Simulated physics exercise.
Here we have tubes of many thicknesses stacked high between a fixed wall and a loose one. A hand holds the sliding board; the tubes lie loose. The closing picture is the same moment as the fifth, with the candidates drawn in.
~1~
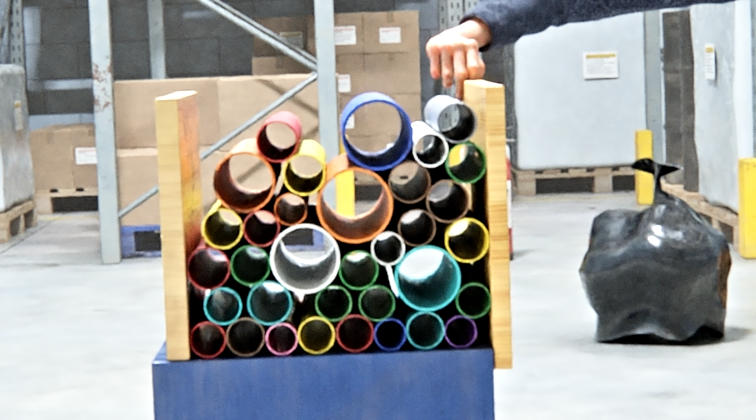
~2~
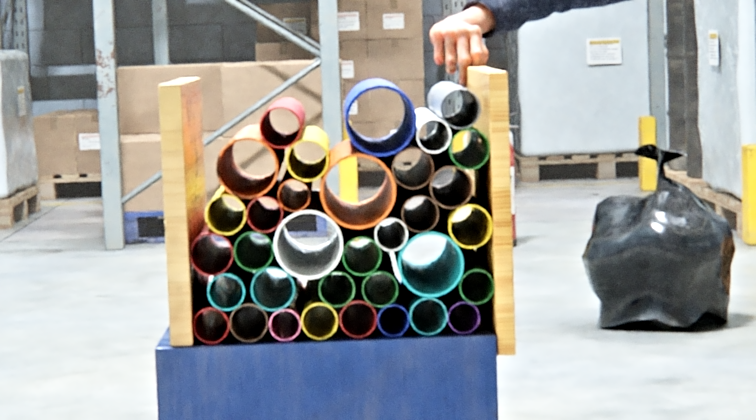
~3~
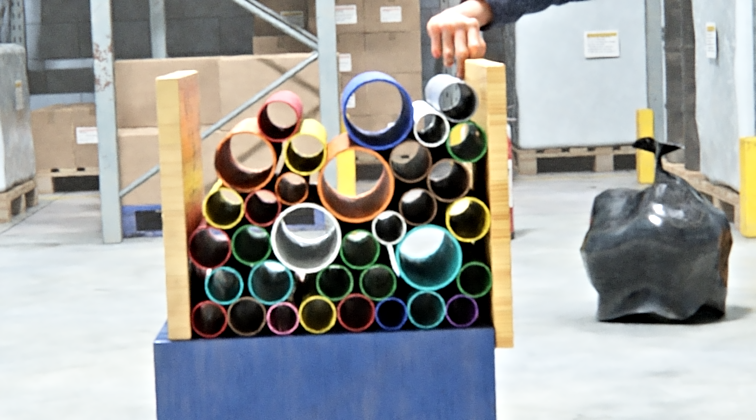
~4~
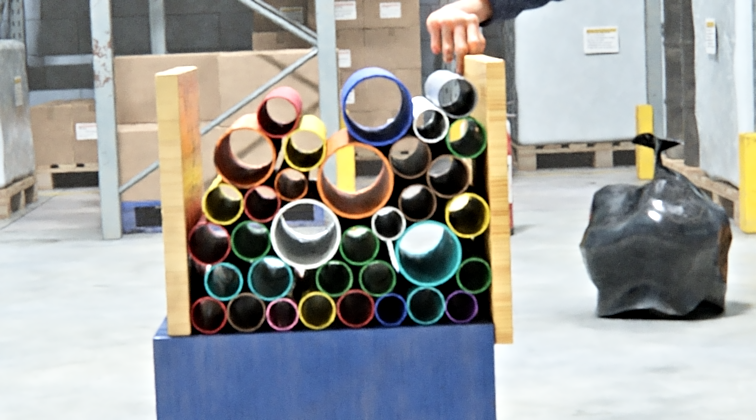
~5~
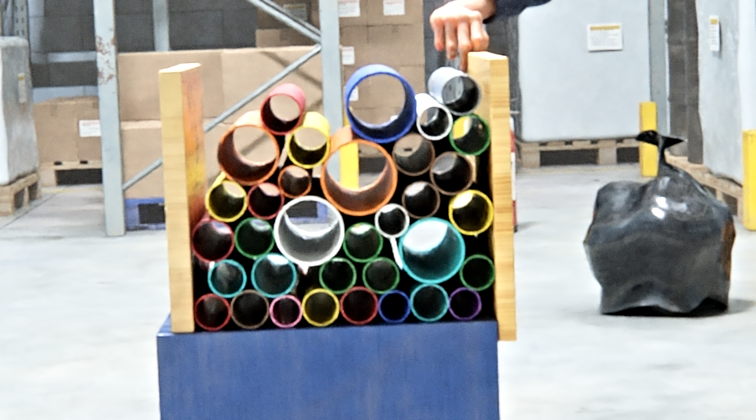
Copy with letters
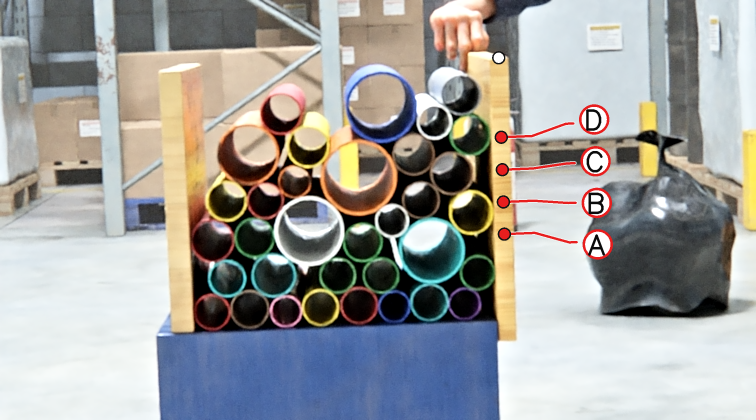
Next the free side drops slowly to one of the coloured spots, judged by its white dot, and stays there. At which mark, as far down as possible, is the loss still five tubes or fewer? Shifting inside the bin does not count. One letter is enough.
Stop at A.
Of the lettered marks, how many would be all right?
Four of the four.
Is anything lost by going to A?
Yes, at A.
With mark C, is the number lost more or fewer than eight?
Fewer than eight.
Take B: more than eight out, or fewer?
It loses fewer than eight.
On the copy, A at (504, 234); B at (503, 202); C at (502, 170); D at (501, 138); the white dot at (498, 58).
On A. First, top of the board (491, 136).
Then, top of the board (494, 223).
Finally, top of the board (494, 234), four out over the board.
By contrast, B two out over the board; C one out over the board; D one out over the board.
